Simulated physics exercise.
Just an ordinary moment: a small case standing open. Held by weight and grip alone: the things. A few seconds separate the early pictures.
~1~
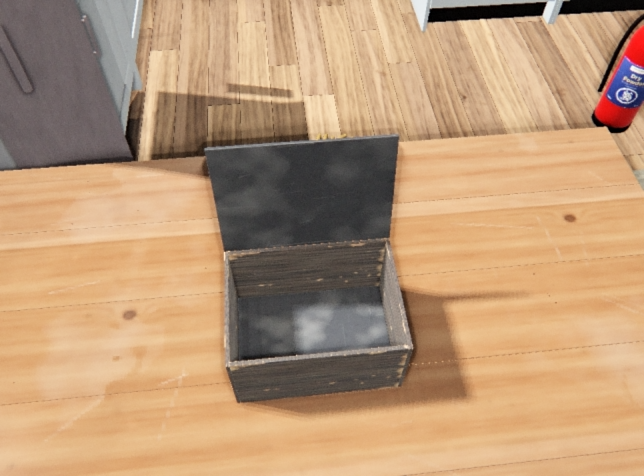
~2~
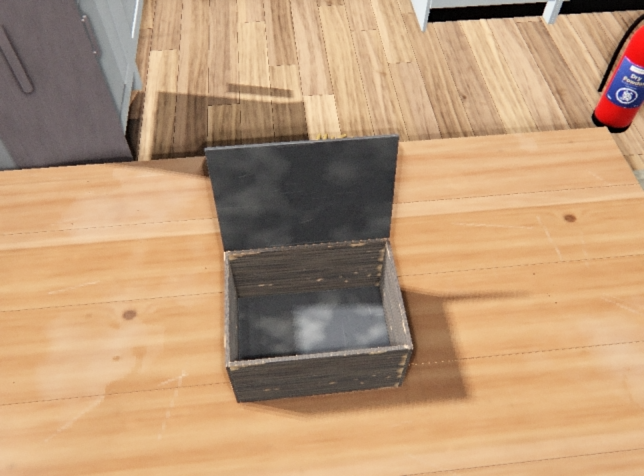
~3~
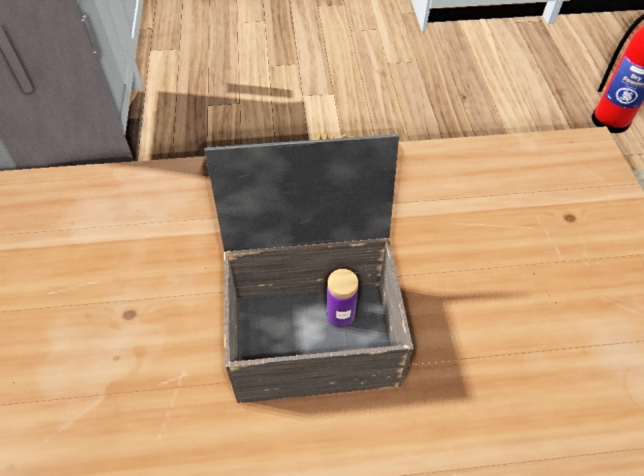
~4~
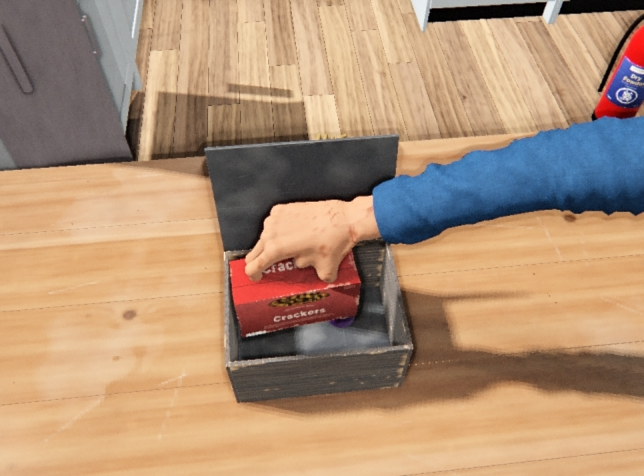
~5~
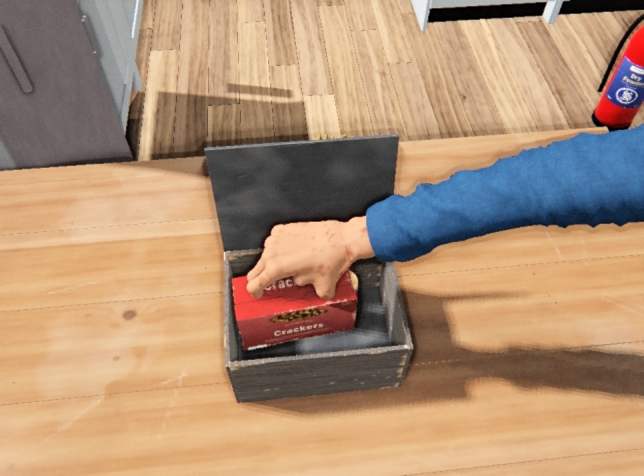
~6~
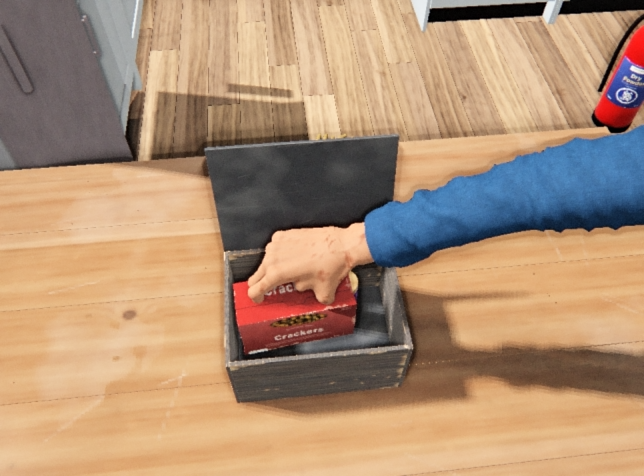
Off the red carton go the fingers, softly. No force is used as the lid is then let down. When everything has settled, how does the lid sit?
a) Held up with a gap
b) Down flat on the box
The answer is b.
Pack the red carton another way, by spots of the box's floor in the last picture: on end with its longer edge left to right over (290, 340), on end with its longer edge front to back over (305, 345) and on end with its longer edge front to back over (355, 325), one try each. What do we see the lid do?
On the first attempt the lid remains open a bit, on the second it remains open a bit, and on the third it remains open a bit.
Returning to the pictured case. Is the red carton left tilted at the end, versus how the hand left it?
At the finish the red carton holds its orientation.
Then, 0.30 s on from there, red carton shifted about its own width near (297, 343).
Then, 1.30 s on from there, lid 76° above the rim; red carton shifted about its own width near (297, 345).
Then, 1.70 s on from there, lid 45° above the rim; red carton shifted about its own width near (297, 345).
Then, 2.00 s on from there, lid 14° above the rim; red carton shifted about its own width near (297, 345).
In the end, lid shut; moved from the start, red carton; purple shaker unmoved. At the end, from the last picture's camera, red carton near (297, 345).
